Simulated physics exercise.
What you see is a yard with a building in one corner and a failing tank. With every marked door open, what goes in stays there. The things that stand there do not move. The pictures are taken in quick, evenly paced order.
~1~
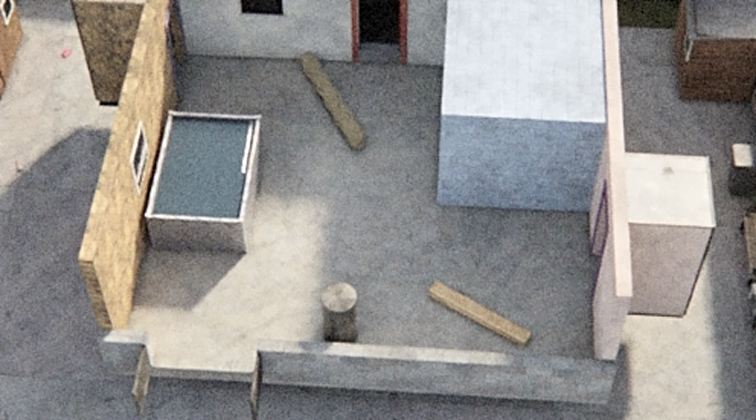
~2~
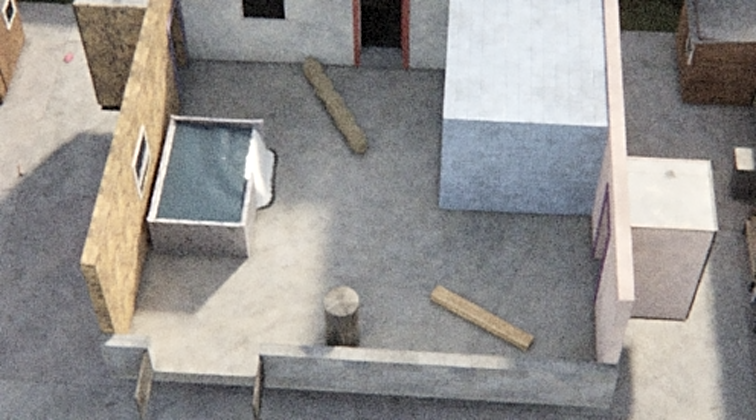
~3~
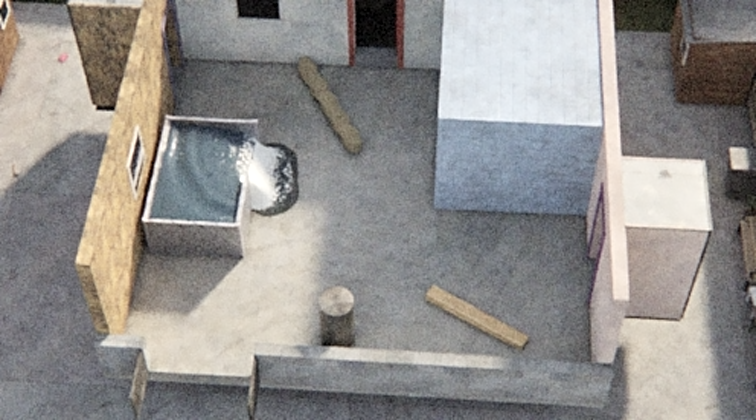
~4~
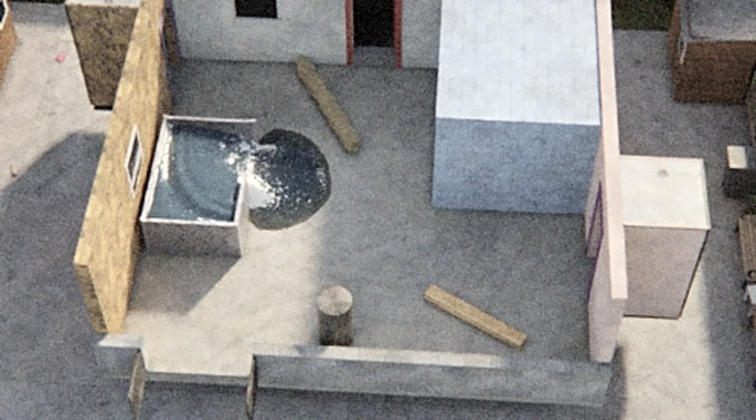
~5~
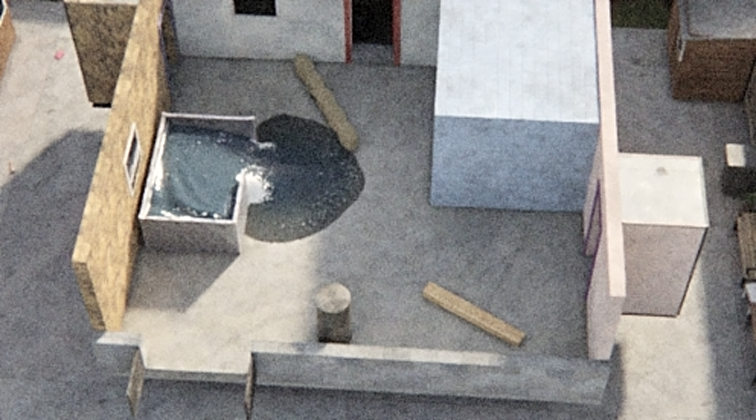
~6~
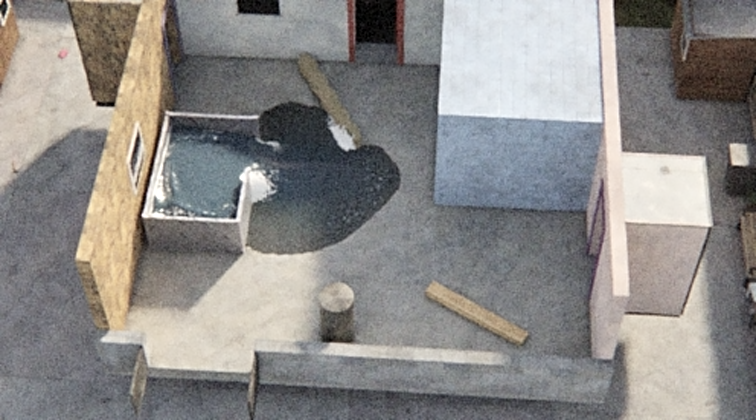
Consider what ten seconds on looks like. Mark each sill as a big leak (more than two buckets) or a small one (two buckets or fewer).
Blue door: Big; purple door: Big; red door: Small.
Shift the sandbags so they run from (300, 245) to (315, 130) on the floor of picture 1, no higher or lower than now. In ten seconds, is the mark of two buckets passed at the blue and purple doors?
I'd say blue crosses the line and purple falls short.
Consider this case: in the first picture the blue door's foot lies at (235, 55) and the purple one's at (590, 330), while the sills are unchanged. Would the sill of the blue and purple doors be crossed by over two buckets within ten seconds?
I'd say the blue door breaks the limit and the purple door breaks the limit.
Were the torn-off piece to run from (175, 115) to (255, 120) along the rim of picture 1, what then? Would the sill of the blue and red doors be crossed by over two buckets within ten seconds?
The blue door tops the mark and the red door stays below the mark.
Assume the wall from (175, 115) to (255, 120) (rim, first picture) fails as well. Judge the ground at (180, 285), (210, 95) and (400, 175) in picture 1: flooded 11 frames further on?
Going through them, the first would be still bare, the next submerged and the last still bare.
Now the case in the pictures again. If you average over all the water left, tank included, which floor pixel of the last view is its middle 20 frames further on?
Around (332, 186).
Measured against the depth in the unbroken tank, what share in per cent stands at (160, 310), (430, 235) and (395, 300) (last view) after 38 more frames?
Around 0, 6 and 12 percent, in that order.
A moment on, water covers 30 % of the floor; the blue door not reached, the purple door not reached, the red door not reached.
Next, water covers 50 % of the floor; the blue door not reached, the purple door not reached, the red door not reached.
Then, water covers 65 % of the floor; the blue door over two buckets in, the purple door over two buckets in, the red door wet at the sill, nothing in.
Later, water covers 80 % of the floor; the blue door far over two buckets in, the purple door over two buckets in, the red door wet at the sill, nothing in.
In the end, water covers 95 % of the floor; the blue door far over two buckets in, the purple door far over two buckets in, the red door wet at the sill, nothing in.
